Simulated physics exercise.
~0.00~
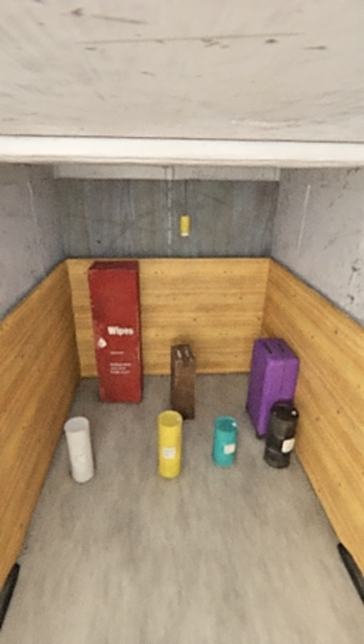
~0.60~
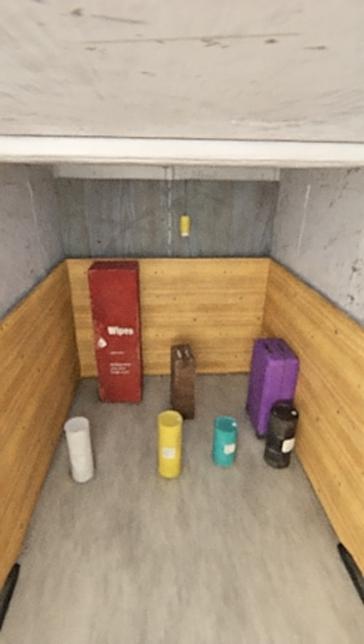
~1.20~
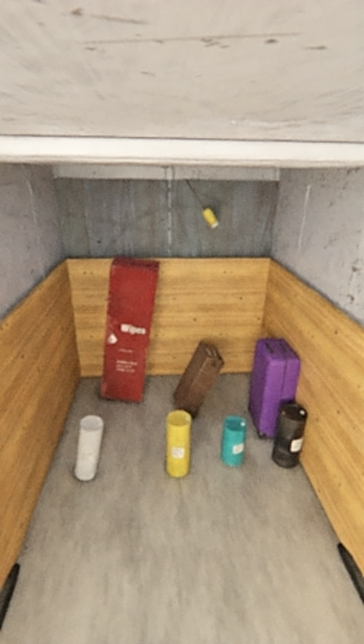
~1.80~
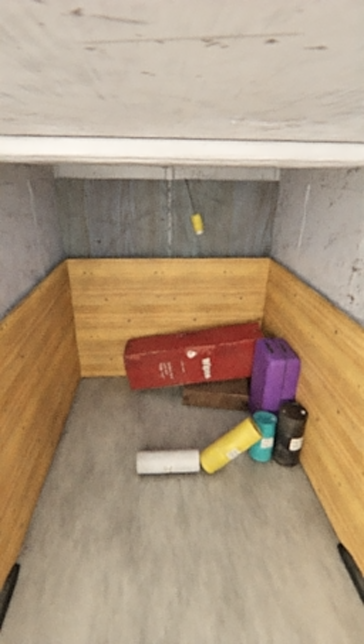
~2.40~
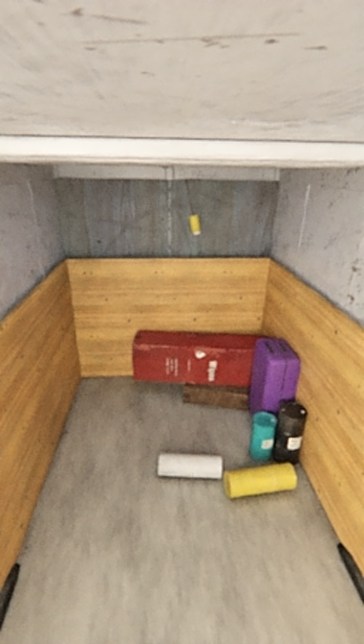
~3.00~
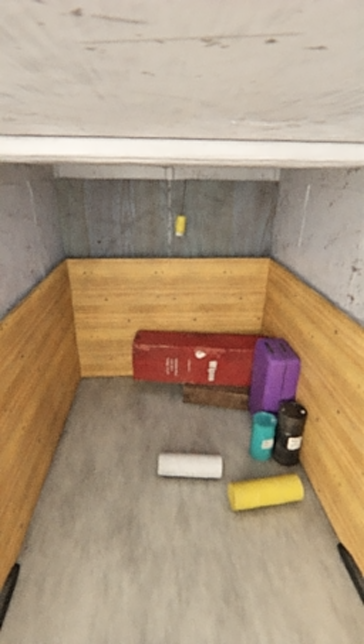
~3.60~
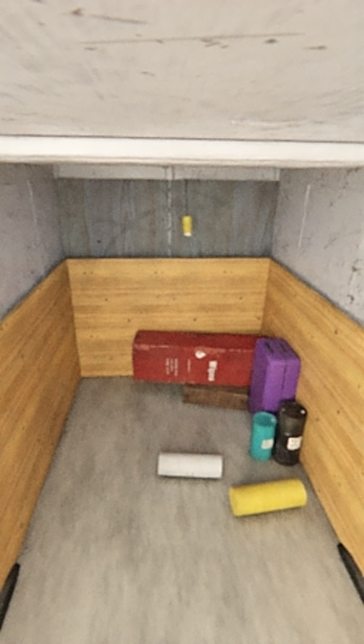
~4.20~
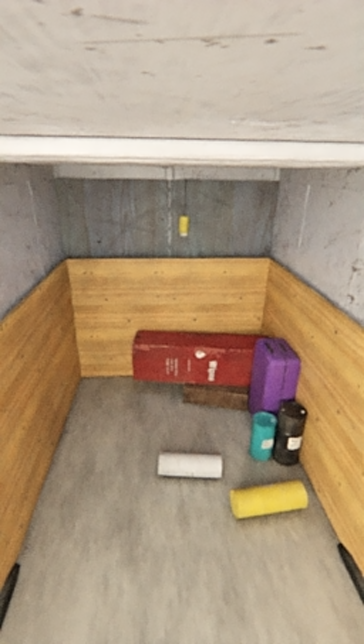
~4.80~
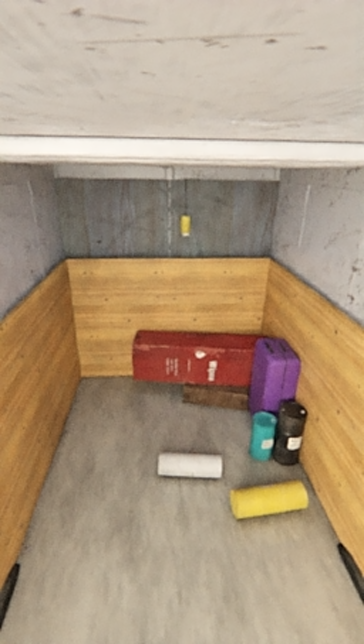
Red box, brown box, white and yellow canisters toppling rightward in a van bay, turquoise canister sliding upright beside the black one.
